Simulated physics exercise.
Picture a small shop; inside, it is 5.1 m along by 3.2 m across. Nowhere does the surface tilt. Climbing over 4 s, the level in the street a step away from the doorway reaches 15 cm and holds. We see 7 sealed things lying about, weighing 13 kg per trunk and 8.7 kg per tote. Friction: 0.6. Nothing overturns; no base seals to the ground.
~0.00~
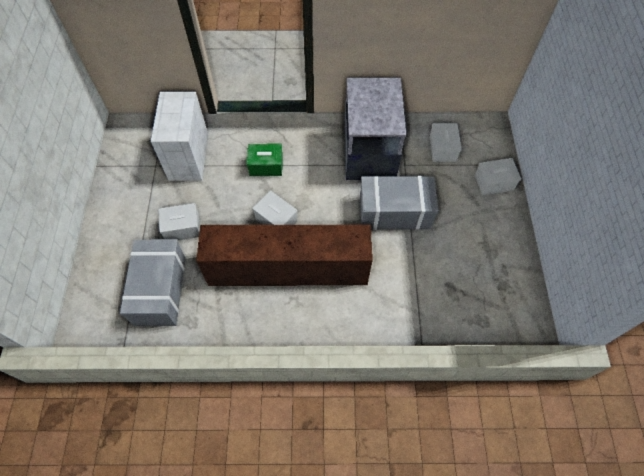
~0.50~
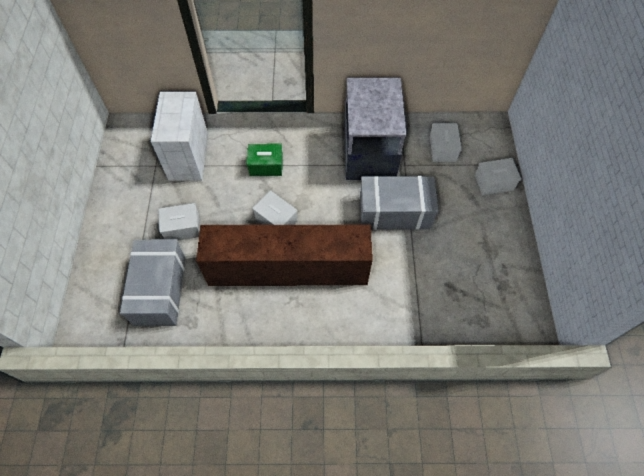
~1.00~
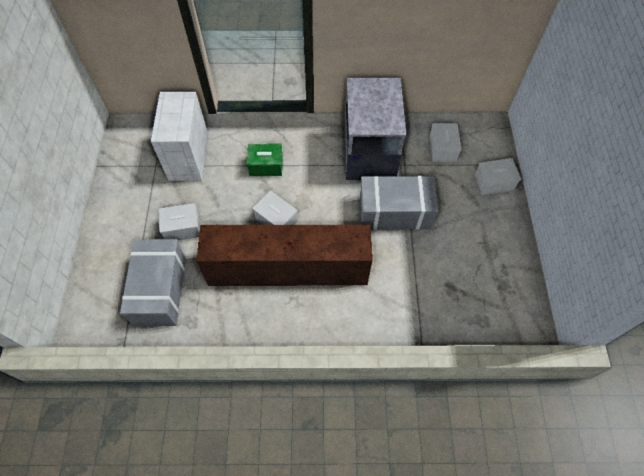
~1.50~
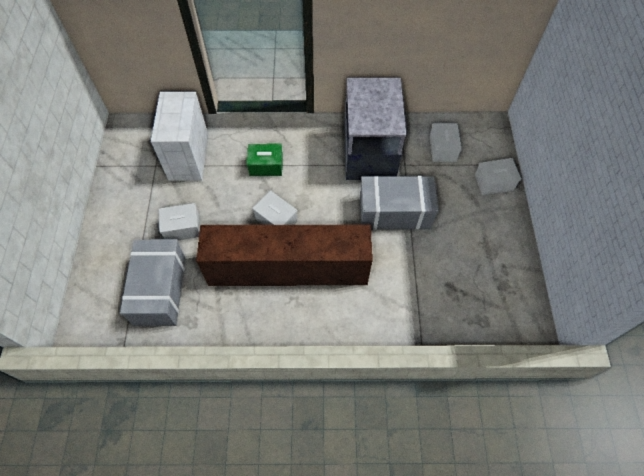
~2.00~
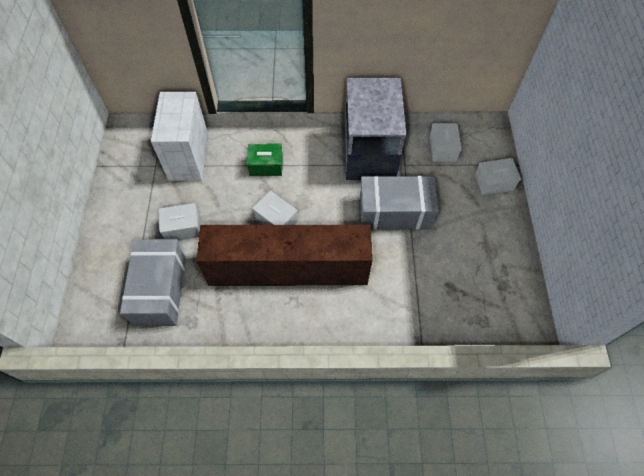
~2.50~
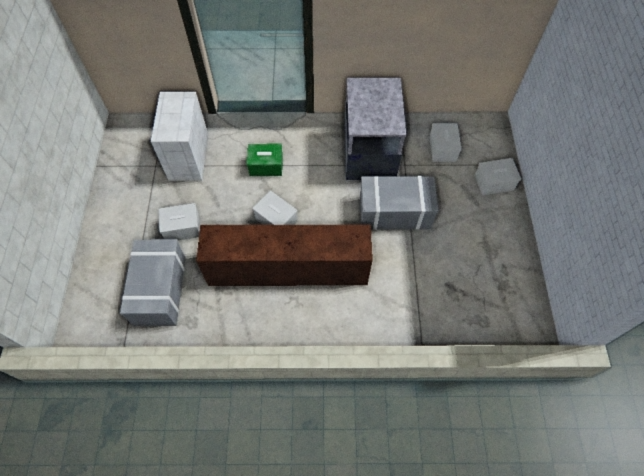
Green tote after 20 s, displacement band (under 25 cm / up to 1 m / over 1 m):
Over 1 m.
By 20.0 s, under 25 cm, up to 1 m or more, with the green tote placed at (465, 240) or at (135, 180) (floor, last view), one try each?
In that order: It goes a long way; it shifts a modest distance.
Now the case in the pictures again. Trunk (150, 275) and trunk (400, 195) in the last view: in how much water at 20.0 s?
First roughly 12 cm, second roughly 11 cm.
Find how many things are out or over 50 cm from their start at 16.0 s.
The count is 5.
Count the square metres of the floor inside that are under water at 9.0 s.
Roughly 14 m2 of it is wet.
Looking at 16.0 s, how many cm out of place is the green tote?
About 140 cm.
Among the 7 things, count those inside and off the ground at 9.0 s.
Count: 2.
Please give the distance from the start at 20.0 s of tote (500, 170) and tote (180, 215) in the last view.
First 140 cm, then 150 cm.
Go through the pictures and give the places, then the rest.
The green tote at (264, 154) rests on the ground; 0.0 m2 under water; 0 of 7 have shifted, in the first frame.
The green tote at (264, 154) rests on the ground; 0.0 m2 under water; 0 of 7 have shifted, in the second frame.
The green tote at (264, 154) rests on the ground; 0.0 m2 under water; 0 of 7 have shifted, in the third frame.
The green tote at (264, 154), on the bottom; water covers 0.0 m2; 0 of 7 have shifted, in the fourth frame.
The green tote at (264, 154) rests on the ground; 0.0 m2 under water; 0 of 7 have shifted, in the fifth frame.
The green tote at (264, 154), on the bottom; 0.2 m2 under water; 0 of 7 have shifted, in the sixth frame.
After 4.0 s the green tote is near (264, 156), 0.0 m from its start, aground; 0 afloat.
After 9.0 s the green tote is near (227, 221), 1.0 m from its start, afloat; 2 afloat.
After 16.0 s the green tote is near (139, 193), 1.5 m from its start, afloat; 7 afloat.
After 20.0 s the green tote is near (114, 236), 1.9 m from its start, afloat; 7 afloat.
